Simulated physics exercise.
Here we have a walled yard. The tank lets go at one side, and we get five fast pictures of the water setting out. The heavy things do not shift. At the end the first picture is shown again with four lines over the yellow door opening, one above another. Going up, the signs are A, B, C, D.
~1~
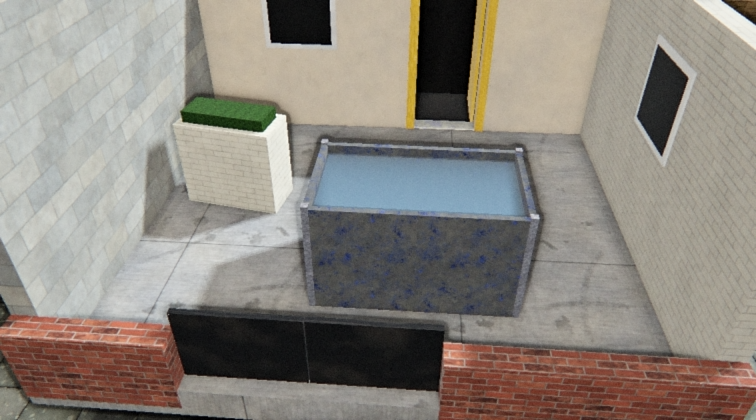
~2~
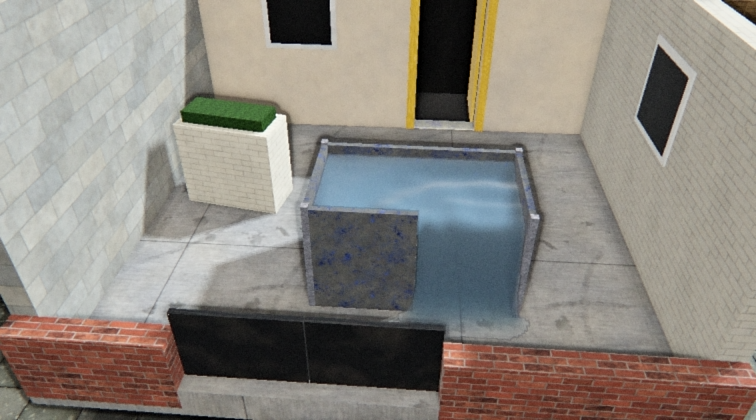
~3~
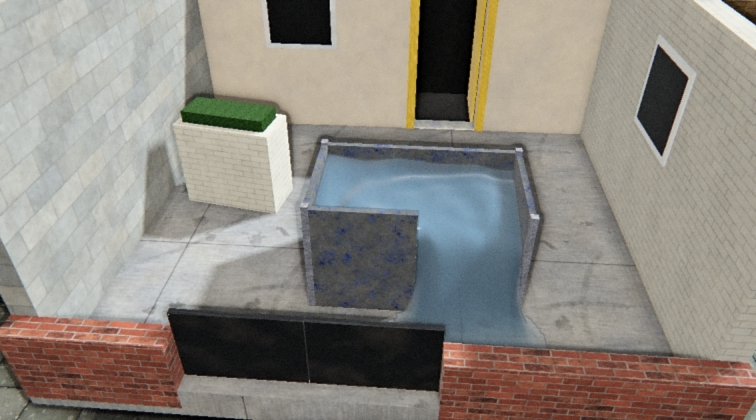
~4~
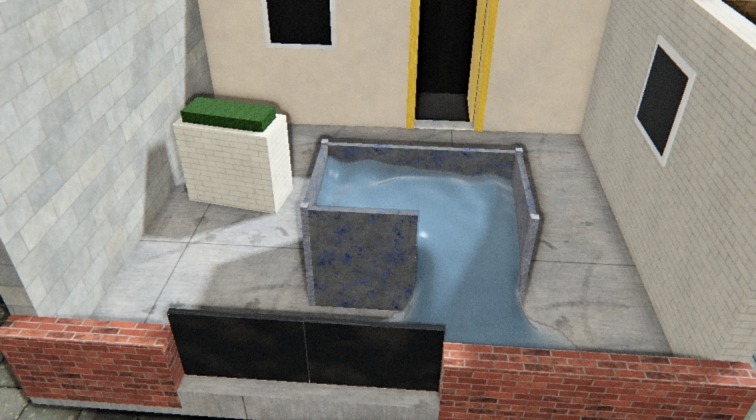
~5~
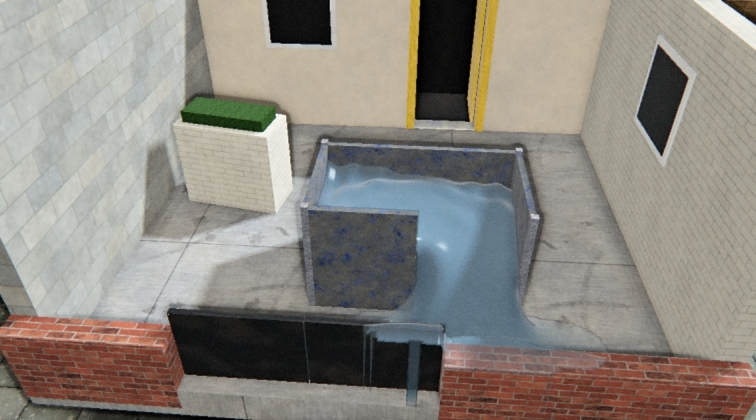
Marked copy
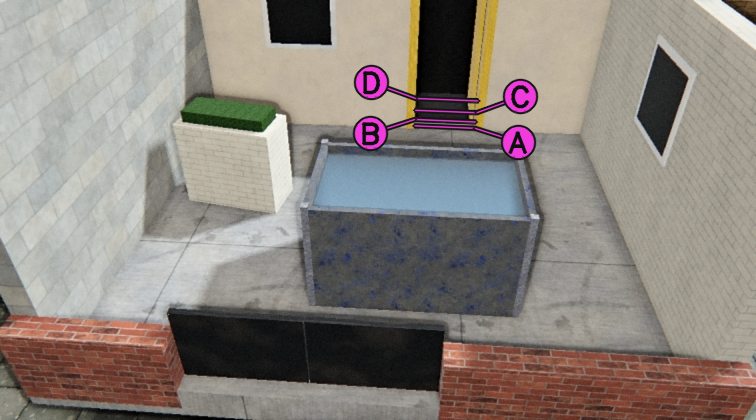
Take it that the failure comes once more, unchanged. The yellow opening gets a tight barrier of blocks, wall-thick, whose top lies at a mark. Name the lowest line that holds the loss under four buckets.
Take B.
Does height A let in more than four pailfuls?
Yes.
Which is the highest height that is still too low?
A it is.
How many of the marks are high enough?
Three of the four.
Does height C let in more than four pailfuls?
No, not at all.
In magenta, A at (444, 127); B at (445, 120); C at (445, 111); D at (446, 99); from the bottom up A, B, C, D.
For height A, about 14 bucketfuls get in.
For height B, a splash gets over, under a bucket.
For height C, nothing gets over.
For height D, nothing gets over.
